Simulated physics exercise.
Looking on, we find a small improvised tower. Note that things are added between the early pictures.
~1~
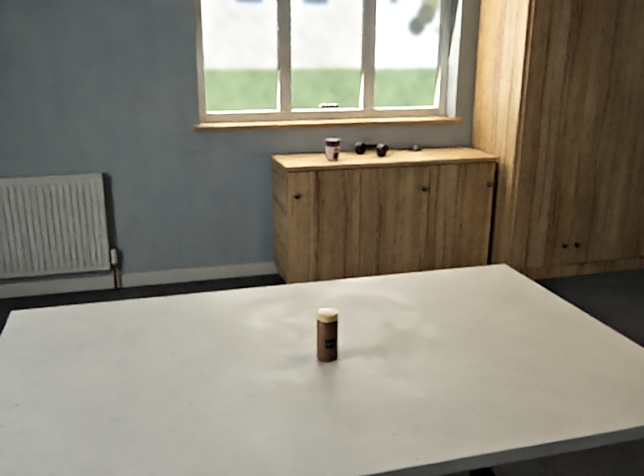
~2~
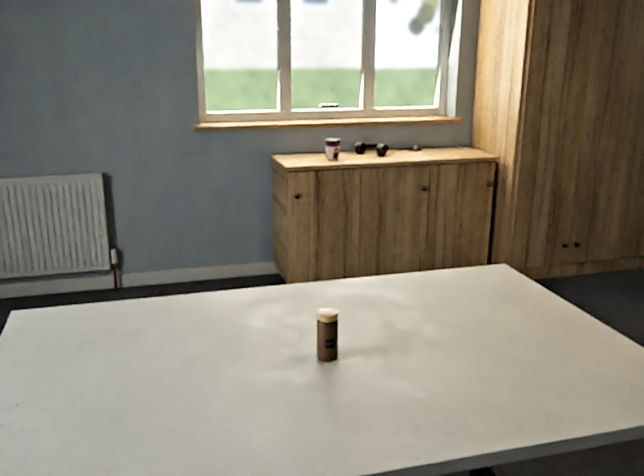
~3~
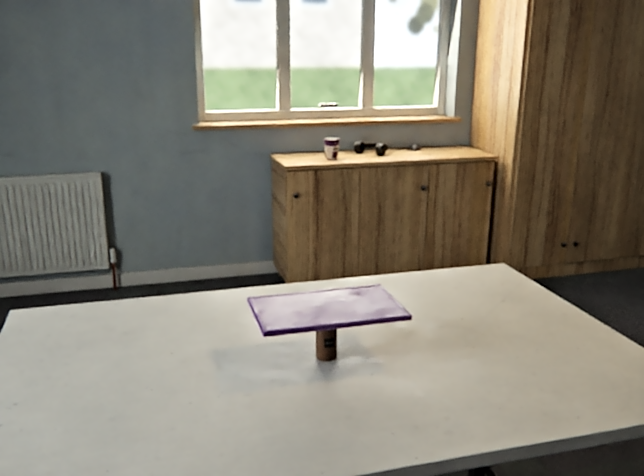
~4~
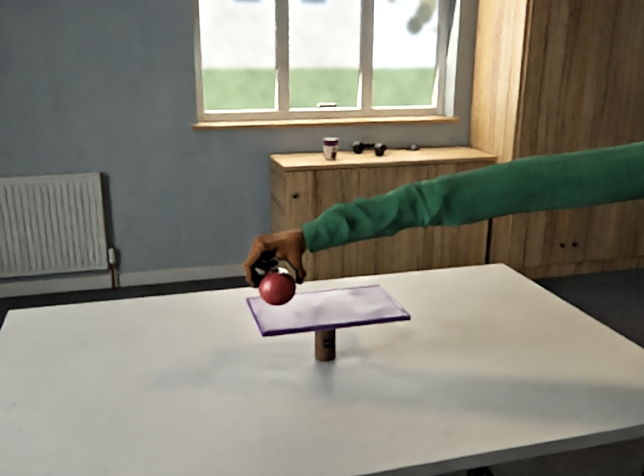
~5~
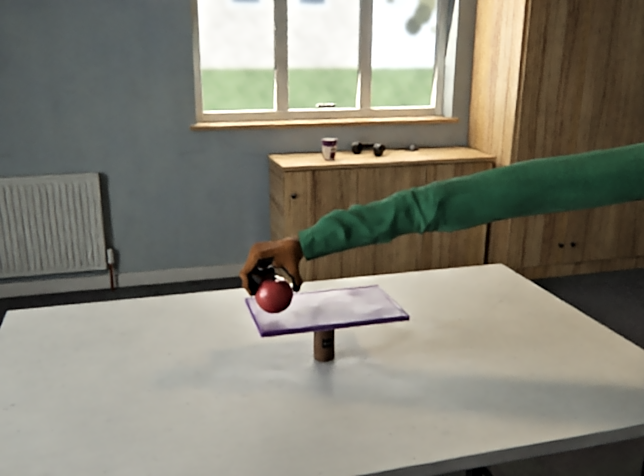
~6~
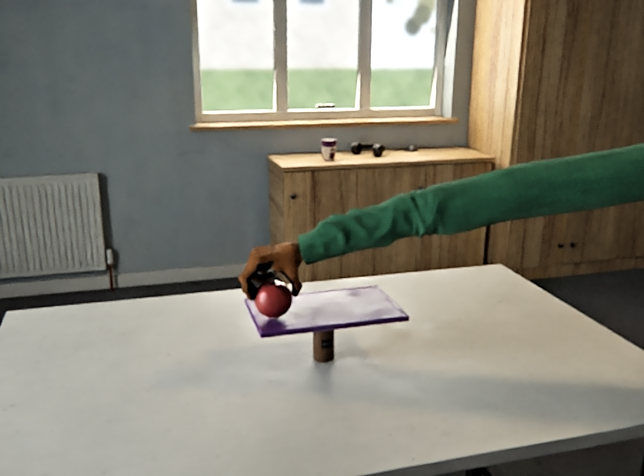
A purple board appears atop a brown shaker, and a hand lowers a red apple onto its left side.
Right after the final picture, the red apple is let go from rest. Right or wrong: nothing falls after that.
Wrong.
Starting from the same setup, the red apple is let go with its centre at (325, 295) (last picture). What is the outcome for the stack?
Outcome: Stable.
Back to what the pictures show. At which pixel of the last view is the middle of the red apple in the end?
Look around (244, 357) in the final frame.
Then, 0.30 s after the last picture, red apple now fallen; purple lid tipped 52° from how it was.
Then, 0.50 s after the last picture, purple lid tipped 49° from how it was.
At rest, fallen, red apple; tipped over in the stack, purple lid; brown shaker in place. Seen from the same camera at the end, red apple near (244, 357). The stack comes apart.
